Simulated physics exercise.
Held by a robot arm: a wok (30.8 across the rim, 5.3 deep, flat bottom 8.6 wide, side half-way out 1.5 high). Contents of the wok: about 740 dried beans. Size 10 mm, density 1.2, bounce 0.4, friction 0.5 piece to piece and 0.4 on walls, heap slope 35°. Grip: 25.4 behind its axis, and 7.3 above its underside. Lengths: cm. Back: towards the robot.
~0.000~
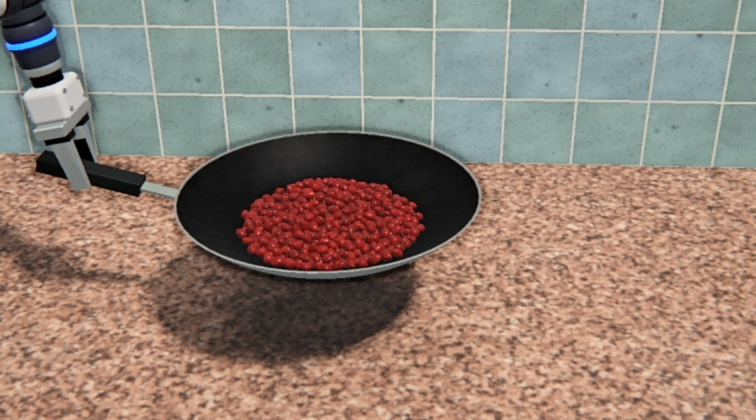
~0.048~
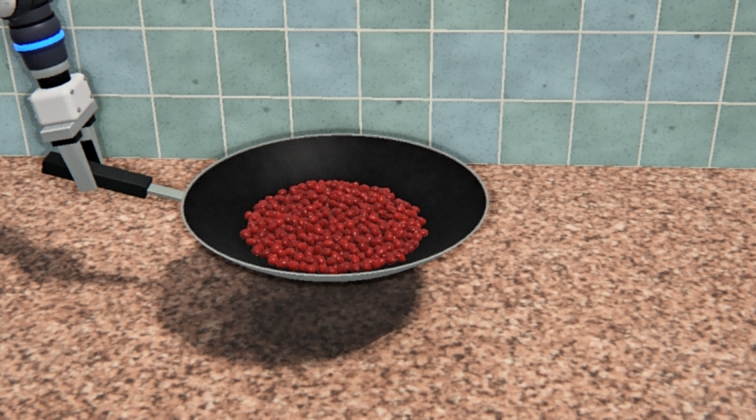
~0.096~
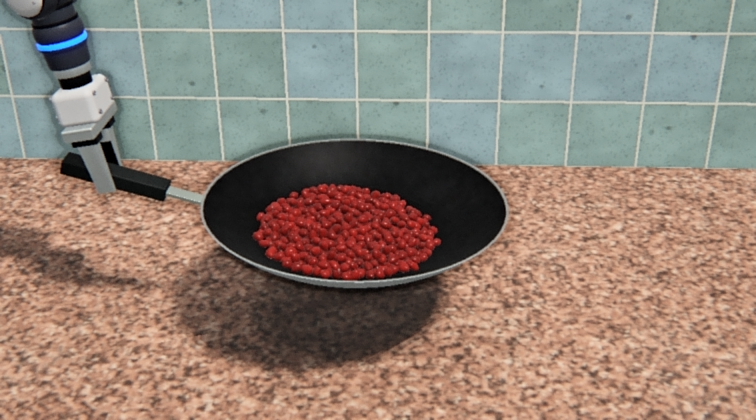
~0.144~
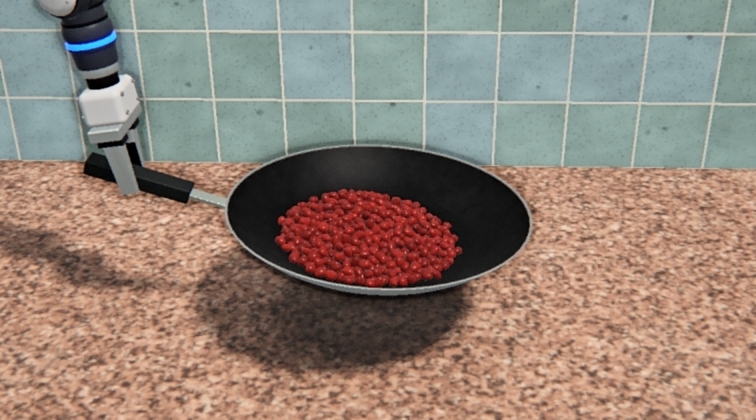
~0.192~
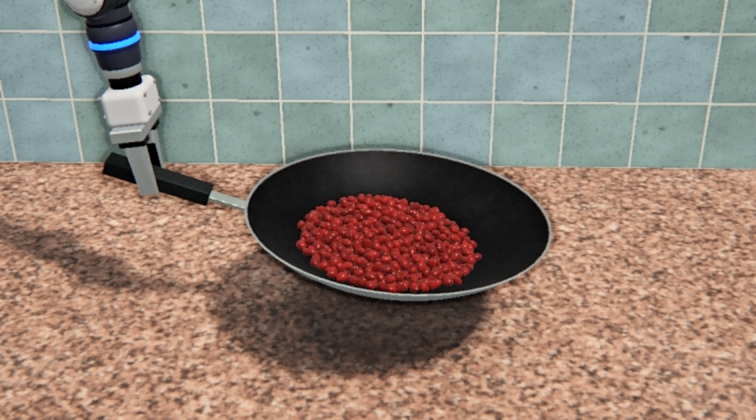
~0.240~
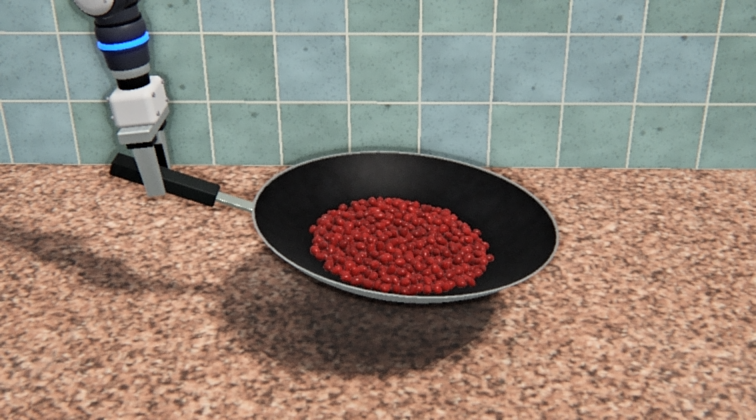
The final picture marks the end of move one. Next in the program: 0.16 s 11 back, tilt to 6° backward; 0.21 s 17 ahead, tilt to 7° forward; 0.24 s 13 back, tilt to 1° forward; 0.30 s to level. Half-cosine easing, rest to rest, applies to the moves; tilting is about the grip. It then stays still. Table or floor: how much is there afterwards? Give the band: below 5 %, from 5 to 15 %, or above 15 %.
The share falls above 15 %.
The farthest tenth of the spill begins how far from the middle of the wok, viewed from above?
That distance is around 25 cm.
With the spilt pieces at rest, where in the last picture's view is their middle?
I'd place it close to (325, 319).
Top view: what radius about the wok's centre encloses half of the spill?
Some 12 cm.
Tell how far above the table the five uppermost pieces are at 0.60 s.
About 19 cm.
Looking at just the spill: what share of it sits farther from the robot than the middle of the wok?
Spill share: Approx. 40 %.
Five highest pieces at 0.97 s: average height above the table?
I'd put it near 15 cm.
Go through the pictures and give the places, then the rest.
The first frame shows wok middle at (329, 217), level; upper third of the load around (330, 213), from x 240 to 420, top at y 180; 742 in the wok.
The second frame shows wok middle at (336, 220), level; upper third of the load around (326, 217), from x 245 to 425, top at y 185.
The third frame shows wok middle at (355, 225), tilted 2° forward; upper third of the load around (328, 221), from x 260 to 435, top at y 190.
The fourth frame shows wok middle at (378, 232), tilted 3° forward; upper third of the load around (345, 226), from x 280 to 460, top at y 195.
The fifth frame shows wok middle at (396, 237), tilted 5° forward; upper third of the load around (363, 231), from x 300 to 480, top at y 200.
The sixth frame shows wok middle at (403, 239), tilted 5° forward; upper third of the load around (379, 235), from x 315 to 490, top at y 200; 742 in the wok.
By 0.60 s, tilted 7° forward, highest piece 20 above the table; 533 in the wok, 209 in flight or on a rim.
By 0.97 s, level, highest piece 16 above the table; 554 in the wok, 156 on the table or floor, 32 in flight or on a rim.
By 1.35 s, level, highest piece 15 above the table; 553 in the wok, 189 on the table or floor.
By 2.40 s, level, highest piece 15 above the table; 553 in the wok, 189 on the table or floor.
Final count, 553 in the wok, 189 on the table or floor. That is 25 % on the table or floor.
